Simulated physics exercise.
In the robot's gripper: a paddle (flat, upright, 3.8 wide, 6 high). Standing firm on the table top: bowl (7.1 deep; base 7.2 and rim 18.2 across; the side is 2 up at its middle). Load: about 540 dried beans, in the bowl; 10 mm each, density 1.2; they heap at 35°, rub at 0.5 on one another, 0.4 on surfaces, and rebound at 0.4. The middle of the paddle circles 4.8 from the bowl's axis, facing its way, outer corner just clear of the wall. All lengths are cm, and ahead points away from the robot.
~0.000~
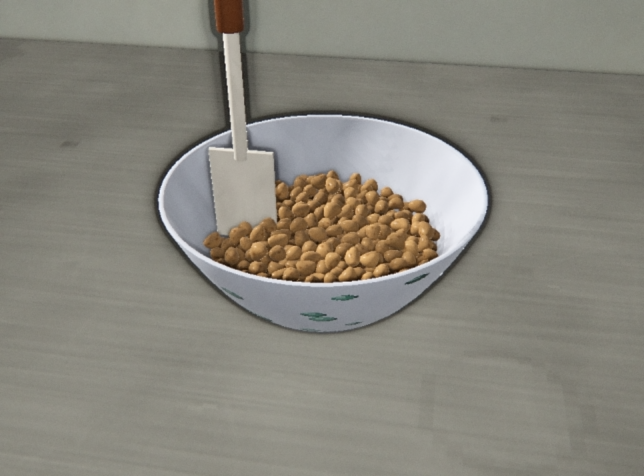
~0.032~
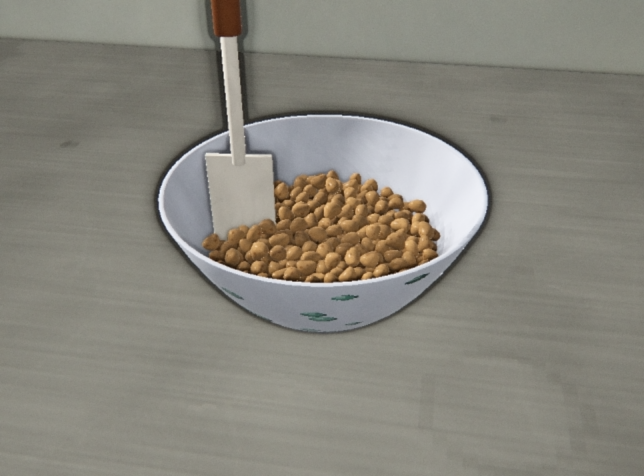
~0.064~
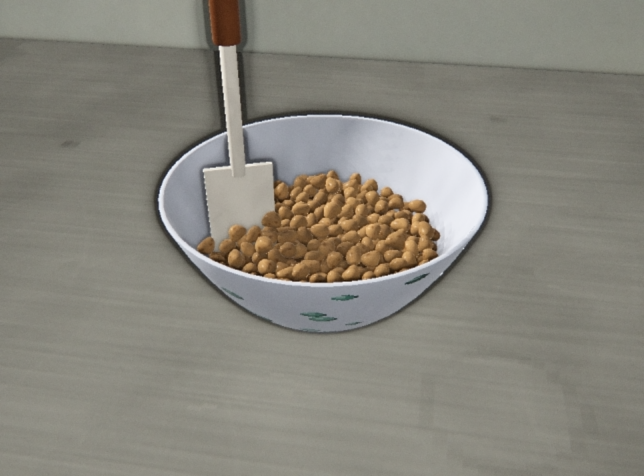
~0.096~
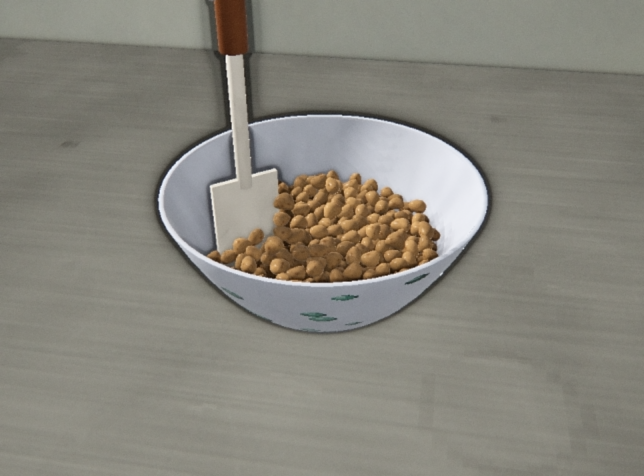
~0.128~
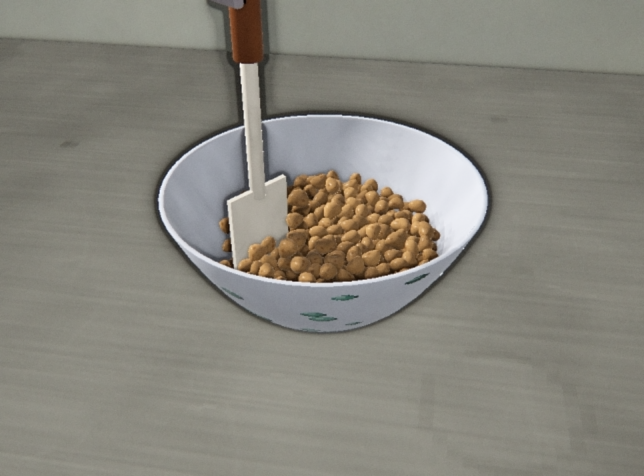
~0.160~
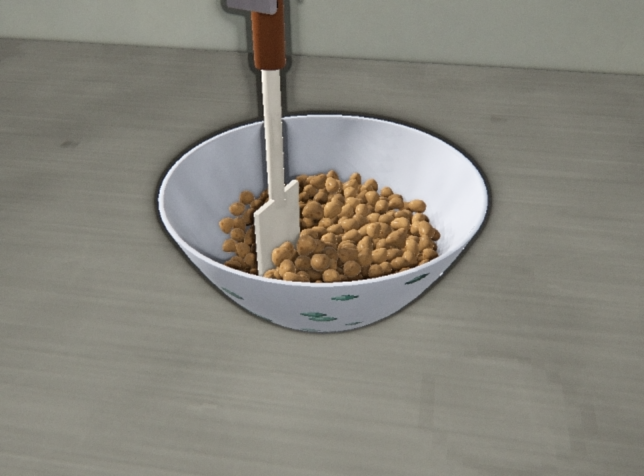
A pale spatula with a reddish-brown handle, its grey gripper just visible at the top edge in the later views, stands upright in a bowl on a grey, streaked table top, seen from above at an angle. The white bowl, with small green marks outside, holds a heap of tan beans. The spatula sinks slightly, then sweeps rightward along the near side, turning edge-on and pushing beans.
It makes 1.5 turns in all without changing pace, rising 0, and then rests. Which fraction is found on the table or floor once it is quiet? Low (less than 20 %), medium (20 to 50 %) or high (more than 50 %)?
A low share, less than 20 %, ends on the table or floor.
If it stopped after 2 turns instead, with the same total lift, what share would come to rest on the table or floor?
In that case some 15 per cent.
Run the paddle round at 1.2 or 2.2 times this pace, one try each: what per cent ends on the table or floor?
About 15 and 40 per cent.
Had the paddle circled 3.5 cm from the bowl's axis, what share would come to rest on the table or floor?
It would be near 5 per cent.
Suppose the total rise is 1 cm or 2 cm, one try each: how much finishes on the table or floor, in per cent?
Some 5 and 5 per cent.
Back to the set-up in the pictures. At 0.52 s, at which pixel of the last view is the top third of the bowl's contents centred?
At about (312, 163).
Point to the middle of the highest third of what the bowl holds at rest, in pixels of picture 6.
At about (387, 203).
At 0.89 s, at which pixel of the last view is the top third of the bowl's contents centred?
Near (333, 269).
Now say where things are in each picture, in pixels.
Paddle neck at (239, 127), 0° round; upper third of the load around (333, 234), from x 215 to 430, top at y 180; 539 in the bowl, in the first frame.
Paddle neck at (237, 131), 7° round; upper third of the load around (333, 235), from x 210 to 430, top at y 180, in the second frame.
Paddle neck at (236, 142), 22° round; upper third of the load around (327, 238), from x 205 to 430, top at y 180, in the third frame.
Paddle neck at (242, 153), 38° round; upper third of the load around (327, 238), from x 215 to 430, top at y 180, in the fourth frame.
Paddle neck at (256, 163), 54° round; upper third of the load around (329, 241), from x 220 to 430, top at y 180, in the fifth frame.
Paddle neck at (276, 171), 71° round; upper third of the load around (334, 243), from x 225 to 430, top at y 180; 539 in the bowl, in the sixth frame.
After 0.52 s, 254° round, highest piece 9 above the table; 532 in the bowl, 4 on the table or floor, 3 in flight or on the tool.
After 0.89 s, 78° round, highest piece 9 above the table; 502 in the bowl, 26 on the table or floor, 11 in flight or on the tool.
After 1.27 s, 180° round, highest piece 8 above the table; 485 in the bowl, 53 on the table or floor, 1 in flight or on the tool.
After 1.97 s, 180° round, highest piece 8 above the table; 485 in the bowl, 54 on the table or floor.
At rest, 485 in the bowl, 54 on the table or floor. That is 10 % on the table or floor.
